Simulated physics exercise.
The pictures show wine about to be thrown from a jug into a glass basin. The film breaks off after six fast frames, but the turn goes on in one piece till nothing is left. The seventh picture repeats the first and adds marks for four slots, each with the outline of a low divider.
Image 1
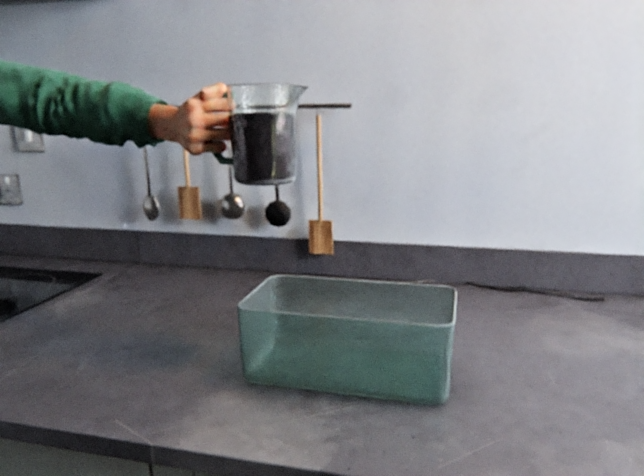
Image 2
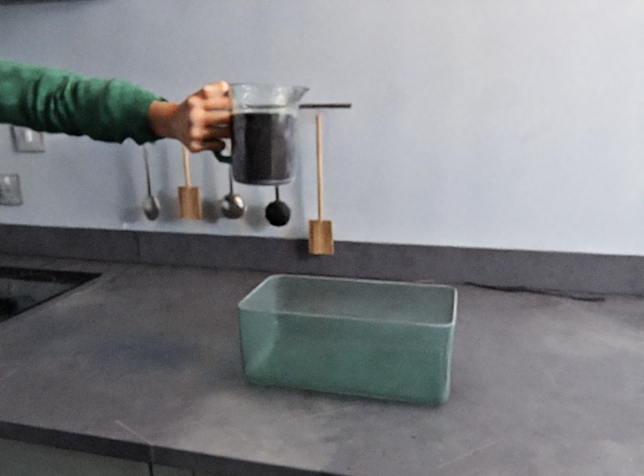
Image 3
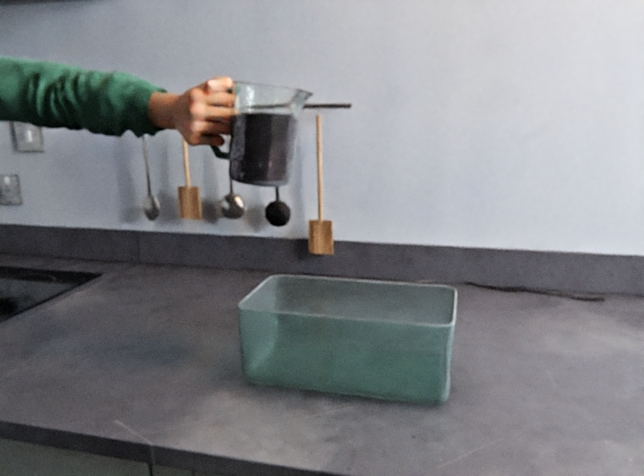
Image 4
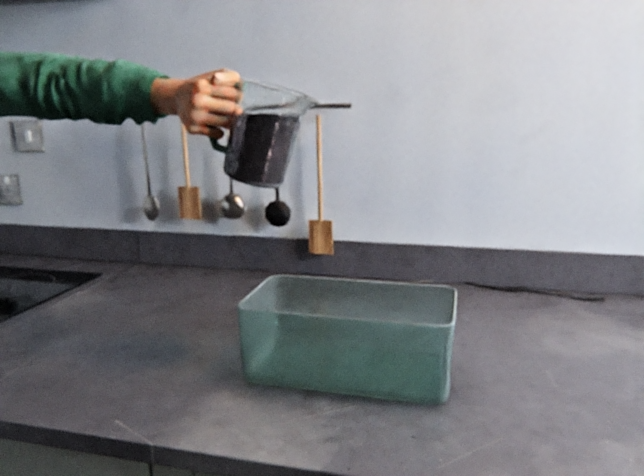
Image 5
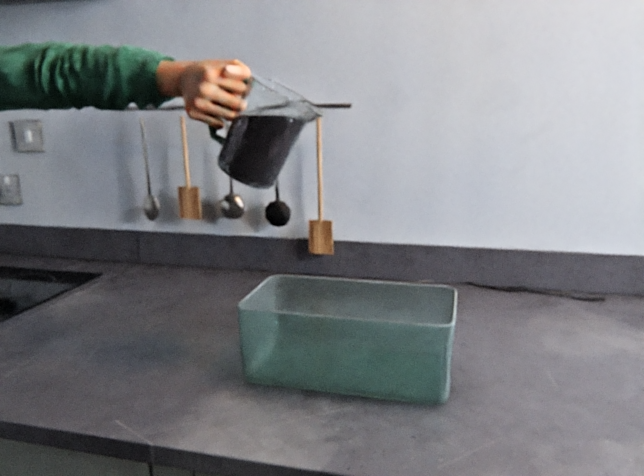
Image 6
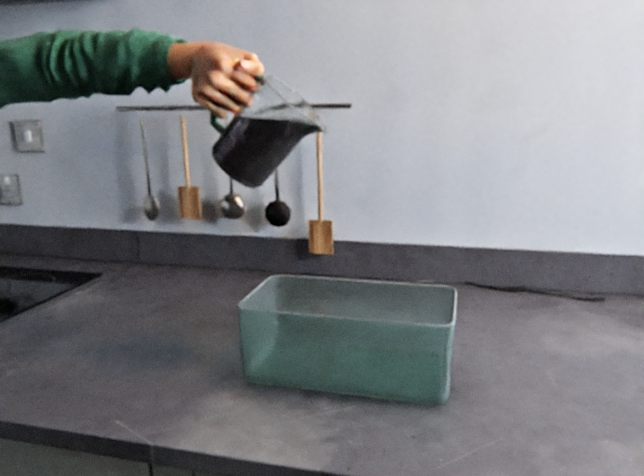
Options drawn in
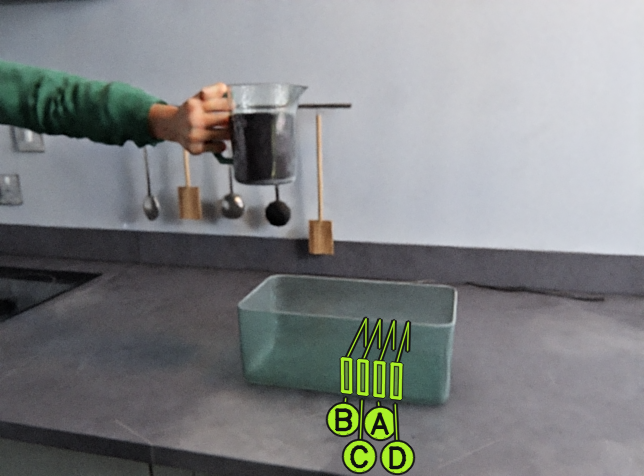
An arm in a green sleeve reaches in from the left, holding a clear jug of dark wine above a grey kitchen counter, seen from the front and slightly above. A greenish glass basin sits on the counter, with spoons and wooden utensils hanging from a rail on the pale wall behind. The hand steadily tilts the jug to the right, the wine staying inside, while the camera holds still.
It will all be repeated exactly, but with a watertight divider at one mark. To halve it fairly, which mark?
It is C.
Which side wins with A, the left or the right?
The left one.
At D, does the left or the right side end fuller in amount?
The left side.
In lime, A at (378, 402); B at (345, 398); C at (361, 400); D at (395, 404).
With A, about 87 % ends left of the wall and 4 % right of it; 9 % is lost outside.
With B, about 22 % ends left of the wall and 74 % right of it; 4 % is lost outside.
With C, about 54 % ends left of the wall and 43 % right of it; 3 % is lost outside.
With D, about 87 % ends left of the wall and 6 % right of it; 7 % is lost outside.
